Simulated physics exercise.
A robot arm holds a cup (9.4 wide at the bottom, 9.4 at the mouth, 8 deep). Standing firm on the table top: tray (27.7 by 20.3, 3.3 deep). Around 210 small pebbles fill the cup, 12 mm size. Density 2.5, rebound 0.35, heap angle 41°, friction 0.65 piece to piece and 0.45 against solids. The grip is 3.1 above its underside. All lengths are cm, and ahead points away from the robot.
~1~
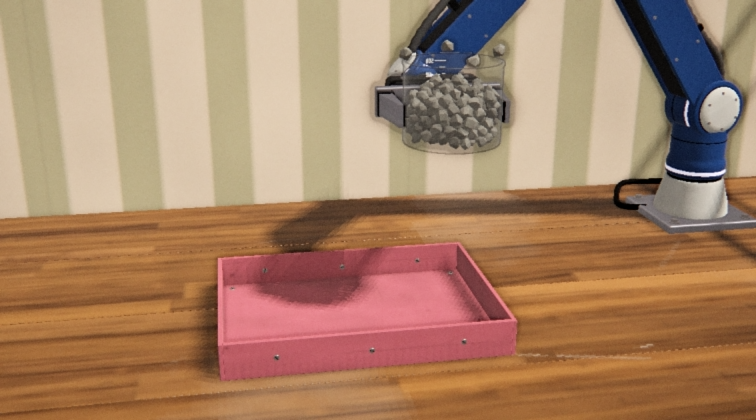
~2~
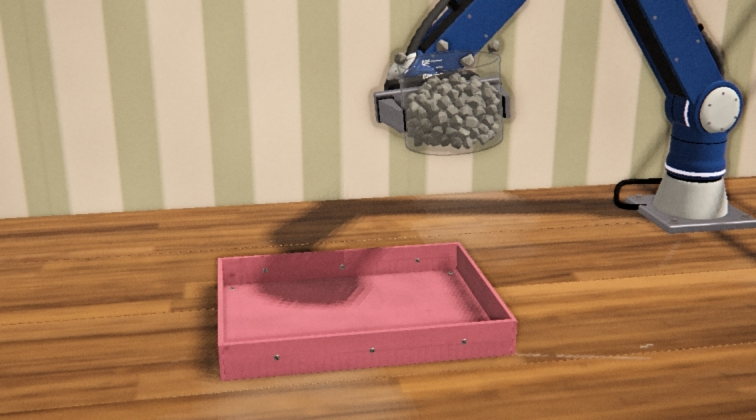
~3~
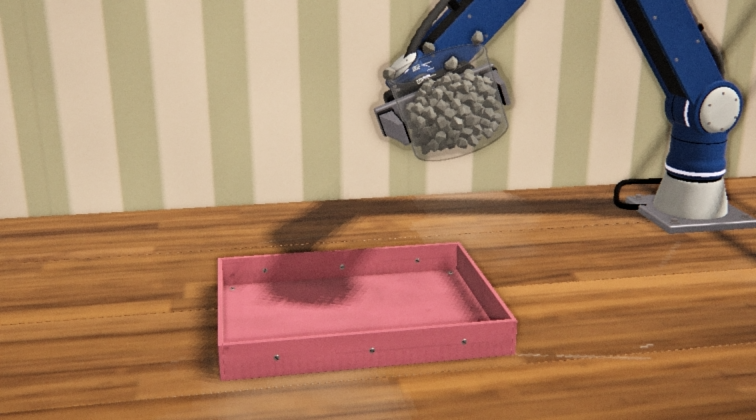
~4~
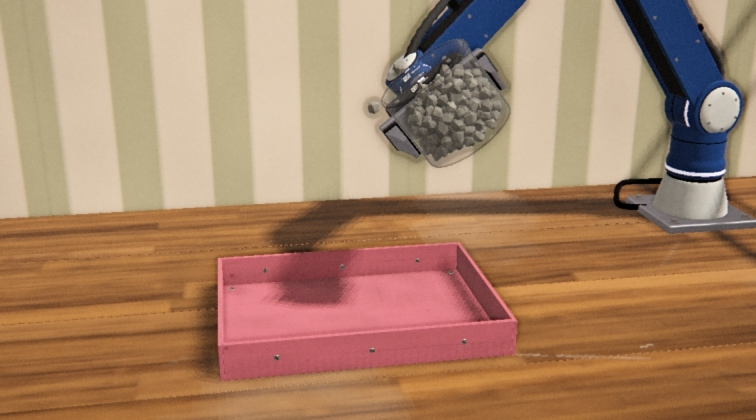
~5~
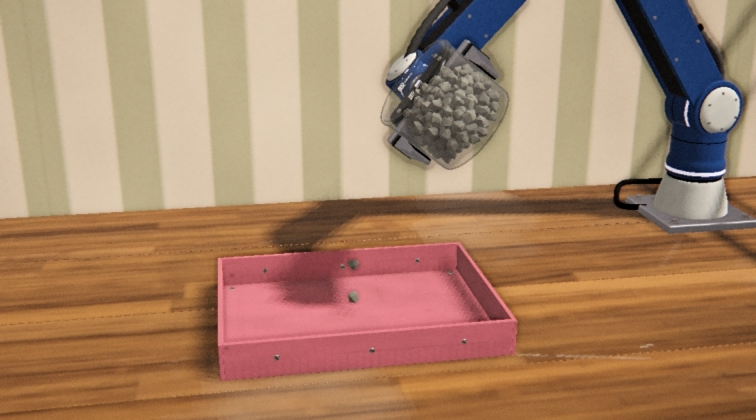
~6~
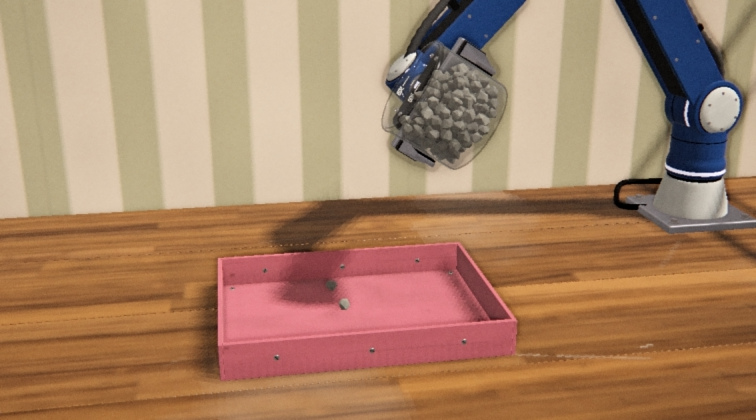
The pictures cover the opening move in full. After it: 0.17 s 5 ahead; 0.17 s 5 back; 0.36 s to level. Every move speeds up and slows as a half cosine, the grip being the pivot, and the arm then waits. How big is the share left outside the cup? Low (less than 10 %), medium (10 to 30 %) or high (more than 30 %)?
Answer: Low; less than 10 % of the small pebbles finish outside the cup.
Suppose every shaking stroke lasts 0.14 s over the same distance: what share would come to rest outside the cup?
Then about 10 per cent.
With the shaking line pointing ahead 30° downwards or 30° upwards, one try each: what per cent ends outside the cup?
Some 5 and 5 per cent.
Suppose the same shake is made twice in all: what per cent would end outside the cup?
Then about 5 per cent.
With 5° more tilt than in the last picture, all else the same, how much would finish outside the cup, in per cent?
It would be near 10 per cent.
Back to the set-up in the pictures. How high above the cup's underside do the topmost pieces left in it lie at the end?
About 8.0 cm.
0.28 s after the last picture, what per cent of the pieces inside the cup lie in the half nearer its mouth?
Roughly 35 per cent.
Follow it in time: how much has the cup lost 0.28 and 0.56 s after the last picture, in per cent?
In turn: 5, 5.
Then, 0.28 s later, tilted 57° forward, highest piece 25 above the table; 208 in the cup, 2 in the tray, 4 in flight or on a rim.
Then, 0.56 s later, tilted 19° forward, highest piece 26 above the table; 204 in the cup, 9 in the tray, 1 in flight or on a rim.
Then, 0.90 s later, level, highest piece 27 above the table; 204 in the cup, 10 in the tray.
Then, 1.95 s later, level, highest piece 27 above the table; 204 in the cup, 10 in the tray.
At rest, 204 in the cup, 10 in the tray. That is 5 % outside the cup.
